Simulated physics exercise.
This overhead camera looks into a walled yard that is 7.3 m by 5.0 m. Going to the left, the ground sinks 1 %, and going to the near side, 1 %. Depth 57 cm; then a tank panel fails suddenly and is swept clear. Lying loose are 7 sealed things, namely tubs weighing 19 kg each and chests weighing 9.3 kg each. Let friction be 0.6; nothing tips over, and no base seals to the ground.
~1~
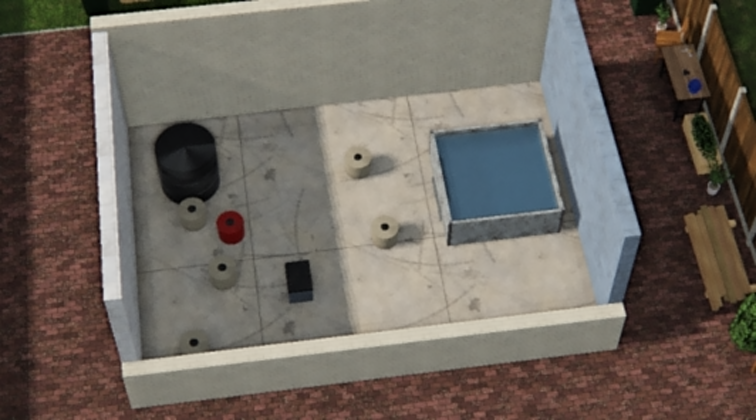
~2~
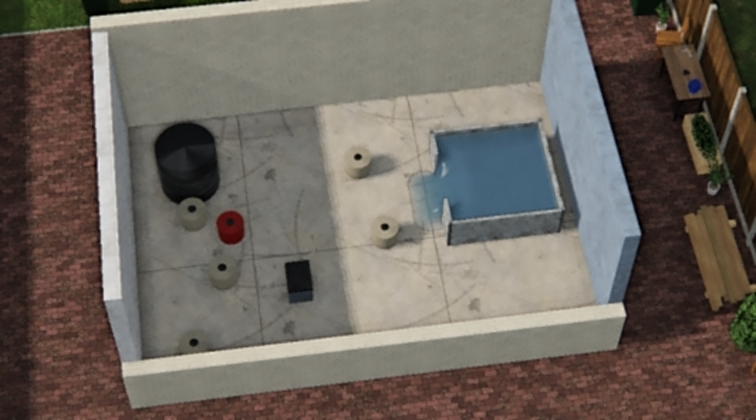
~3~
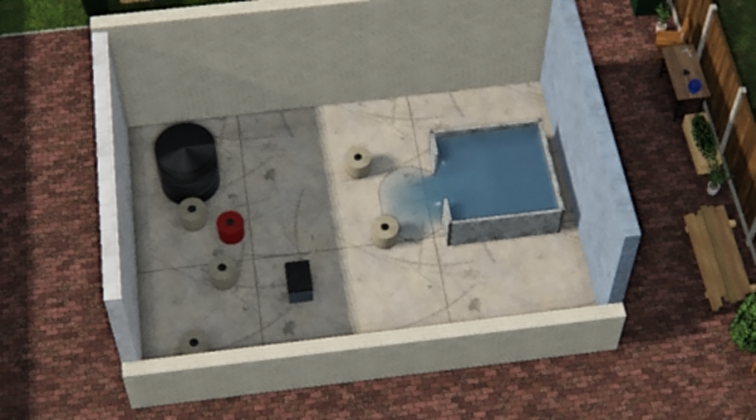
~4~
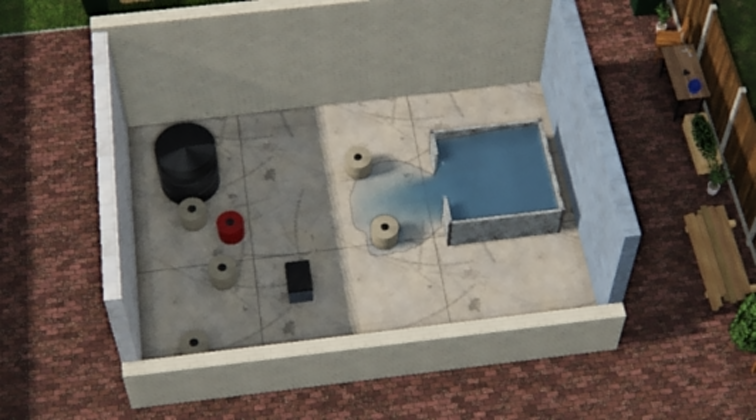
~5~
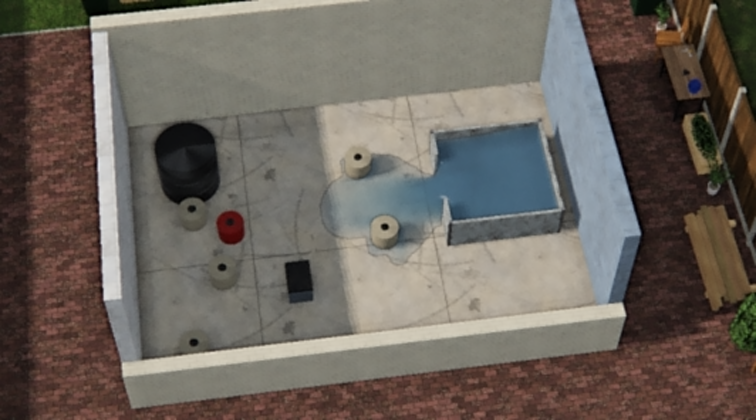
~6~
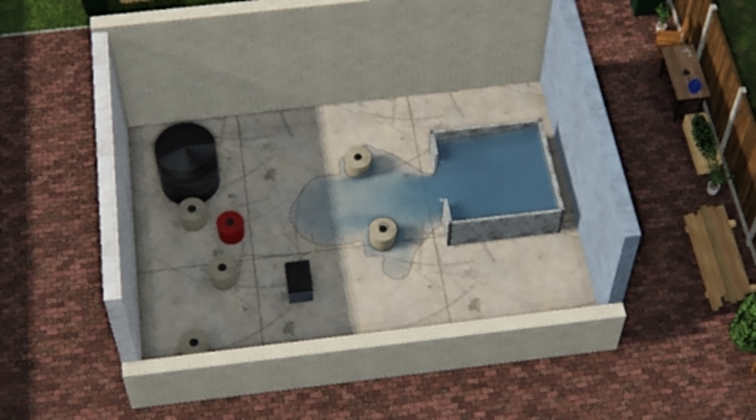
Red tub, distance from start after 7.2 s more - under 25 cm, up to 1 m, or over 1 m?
I think it's going to get taken a long way.
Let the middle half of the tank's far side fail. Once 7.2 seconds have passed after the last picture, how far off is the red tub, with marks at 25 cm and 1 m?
Under that change, the red tub keeps its spot.
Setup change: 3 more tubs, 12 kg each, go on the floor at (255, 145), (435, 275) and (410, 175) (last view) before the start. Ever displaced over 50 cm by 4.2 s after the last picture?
Spot by spot, in turn: Falls short, falls short, exceeds it.
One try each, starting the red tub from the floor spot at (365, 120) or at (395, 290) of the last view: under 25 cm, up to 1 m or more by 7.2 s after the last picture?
Respectively: It rests almost unmoved; it rests almost unmoved.
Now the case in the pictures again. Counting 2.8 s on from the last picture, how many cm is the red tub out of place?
By then it has shifted roughly 200 cm.
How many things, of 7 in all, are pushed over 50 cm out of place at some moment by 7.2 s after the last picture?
7 in all.
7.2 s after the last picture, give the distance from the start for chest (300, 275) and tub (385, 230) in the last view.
The first ends 40 cm from its start, the second 140 cm.
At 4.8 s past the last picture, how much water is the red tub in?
Roughly 14 cm deep.
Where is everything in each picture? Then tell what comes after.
In the first frame, the red tub at (230, 222), on the bottom; water covers 3.3 m2; 0 of 7 have shifted.
In the second frame, the red tub at (230, 222) rests on the ground; 3.8 m2 under water; 0 of 7 have shifted.
In the third frame, the red tub at (230, 222) rests on the ground; water covers 4.5 m2; 0 of 7 have shifted.
In the fourth frame, the red tub at (230, 222) rests on the ground; 5.2 m2 under water; 0 of 7 have shifted.
In the fifth frame, the red tub at (230, 222) rests on the ground; water covers 5.9 m2; 0 of 7 have shifted.
In the sixth frame, the red tub at (230, 222) rests on the ground; 6.9 m2 under water; 1 of 7 have shifted.
Then, 0.9 s after the last picture the red tub is near (222, 224), 0.1 m from its start, aground; 0 afloat.
Then, 2.8 s after the last picture the red tub is near (151, 301), 1.9 m from its start, afloat; 4 afloat.
Then, 4.8 s after the last picture the red tub is near (171, 349), 2.5 m from its start, afloat; 4 afloat.
Then, 7.2 s after the last picture the red tub is near (212, 349), 2.4 m from its start, afloat; 2 afloat.
